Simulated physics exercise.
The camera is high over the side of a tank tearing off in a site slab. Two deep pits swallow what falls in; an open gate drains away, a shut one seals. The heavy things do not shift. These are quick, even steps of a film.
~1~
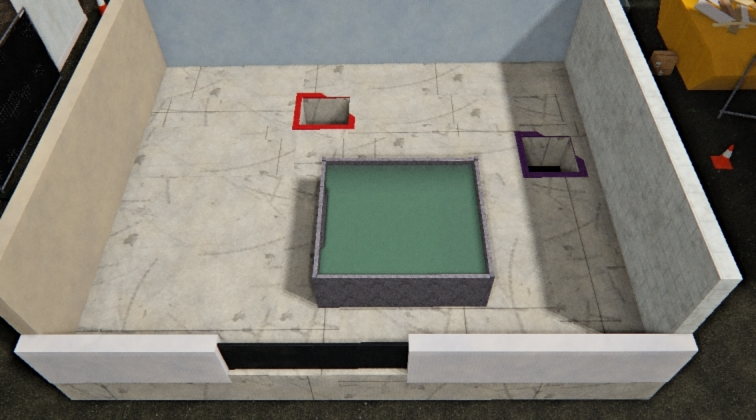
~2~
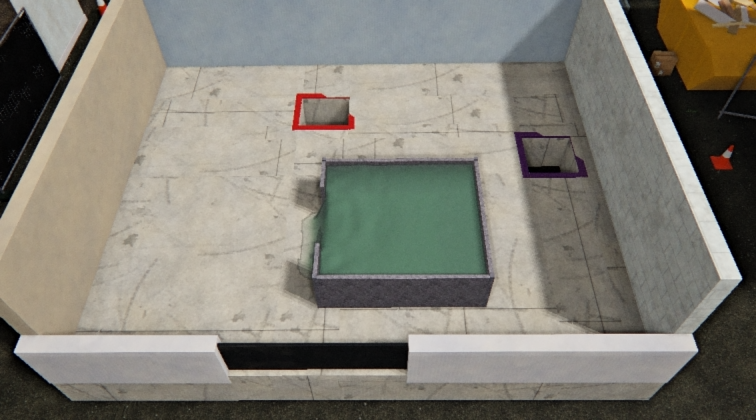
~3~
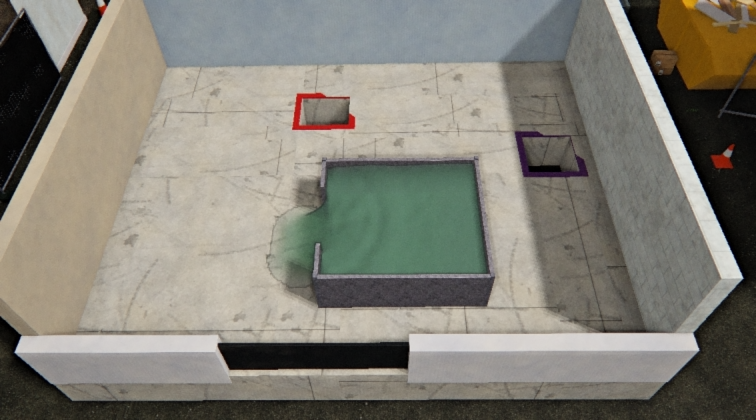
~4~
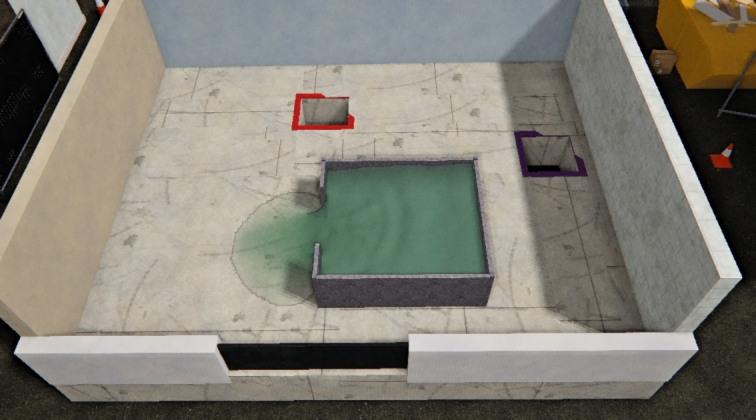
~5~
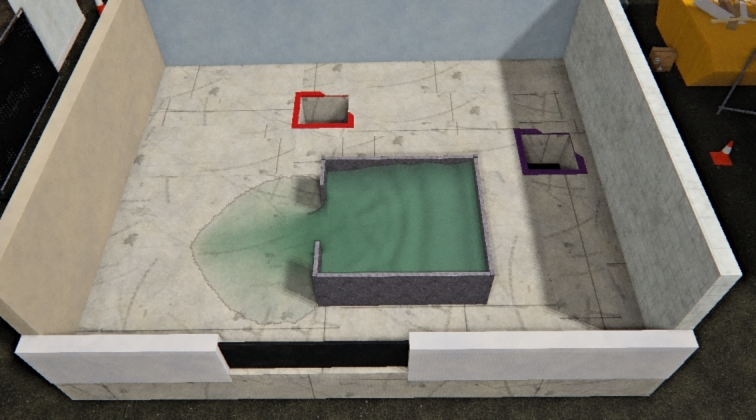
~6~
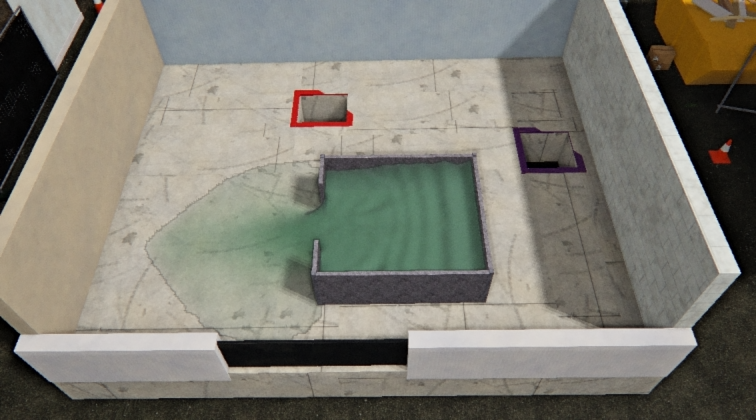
On a walled concrete slab with two square pits, one edged red and one purple, a dark-walled tank of green water opens on its left side, and the water pours out, fanning leftward across the floor as ripples cross the tank.
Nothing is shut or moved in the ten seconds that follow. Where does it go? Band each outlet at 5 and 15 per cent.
In the end: The gate takes under 5 %; the purple pit takes under 5 %; the red pit takes from 5 to 15 %.
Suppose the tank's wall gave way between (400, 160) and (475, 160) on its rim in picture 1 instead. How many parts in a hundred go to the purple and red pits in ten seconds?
Parts in a hundred: Purple 20, red 15.
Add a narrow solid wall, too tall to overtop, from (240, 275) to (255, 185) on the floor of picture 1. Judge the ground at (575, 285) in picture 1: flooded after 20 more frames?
Verdict: Dry.
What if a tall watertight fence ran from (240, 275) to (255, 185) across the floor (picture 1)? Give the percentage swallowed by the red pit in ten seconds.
Parts in a hundred: Red 20.
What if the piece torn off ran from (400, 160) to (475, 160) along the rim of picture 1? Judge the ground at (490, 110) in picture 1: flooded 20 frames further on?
At that place: Covered.
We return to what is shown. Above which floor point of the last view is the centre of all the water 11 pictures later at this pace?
Roughly at (304, 243).
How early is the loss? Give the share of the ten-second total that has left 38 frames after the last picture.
I make it 15 per cent.
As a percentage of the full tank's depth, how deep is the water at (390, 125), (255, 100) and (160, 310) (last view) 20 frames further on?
In that order: 0, 0 and 30 per cent.
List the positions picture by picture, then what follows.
In the first frame, the tank at (401, 216) is whole and still.
In the second frame, the front is at (315, 216), out from the gap at (324, 234).
In the third frame, water pours out at (325, 236) and has run to (276, 272).
In the fourth frame, water pours out at (325, 237) and has run to (240, 235).
In the fifth frame, water pours out at (325, 235) and has run to (199, 240).
In the sixth frame, the front is at (152, 249), out from the gap at (324, 233).
A moment on, water covers 25 % of the floor; the gate 0 %, the purple pit 0 %, the red pit 0 %.
Next, water covers 30 % of the floor; the gate 0 %, the purple pit 0 %, the red pit 0 %.
Then, water covers 35 % of the floor; the gate 0 %, the purple pit 0 %, the red pit 0 %.
Later, water covers 60 % of the floor; the gate 0 %, the purple pit 0 %, the red pit 2 %.
In the end, water covers 95 % of the floor; the gate 0 %, the purple pit 1 %, the red pit 10 %.
